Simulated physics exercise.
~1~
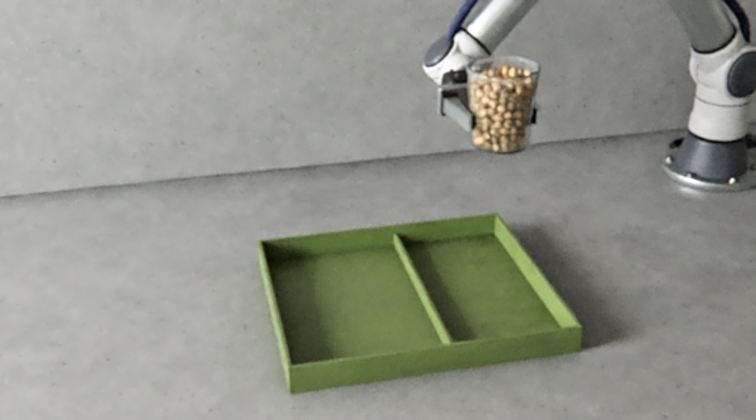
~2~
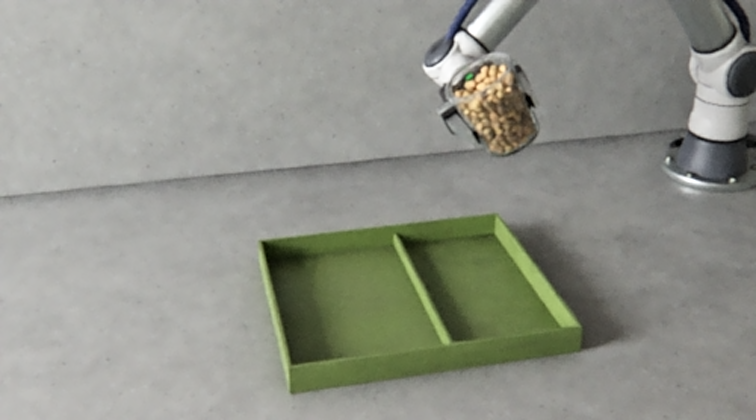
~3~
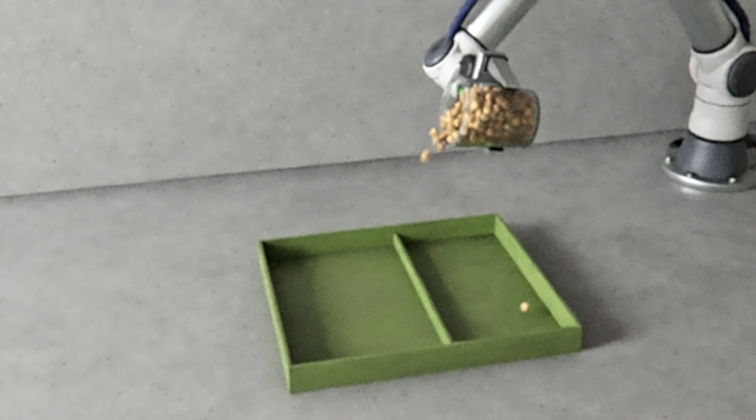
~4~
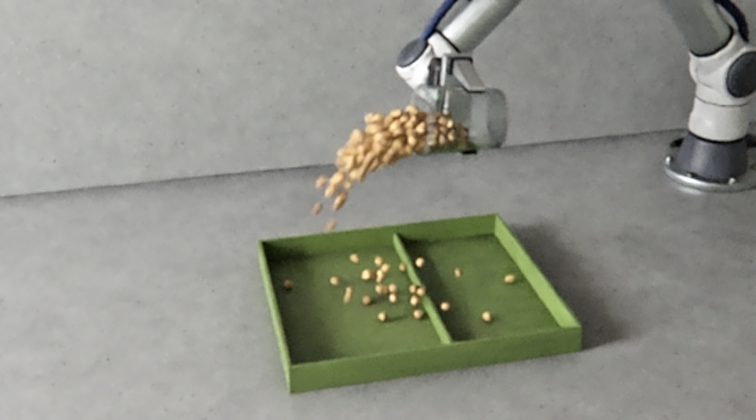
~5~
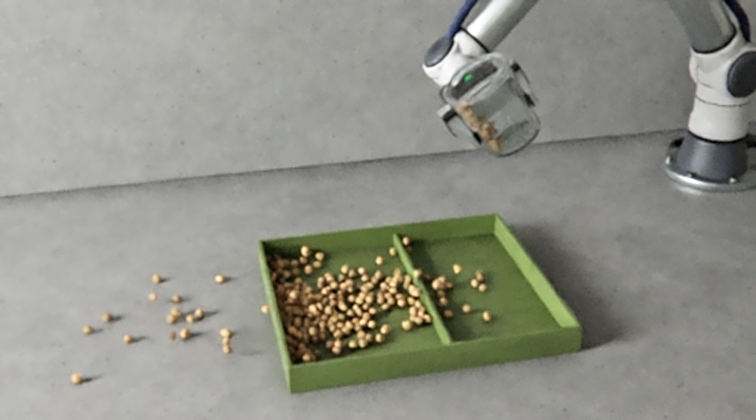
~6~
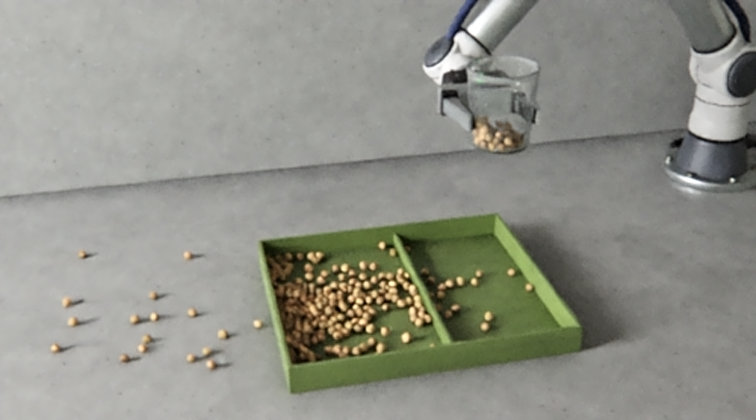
Robot arm tipping a clear cup of chickpeas over a divided green tray, most filling the left section, some scattering outside.
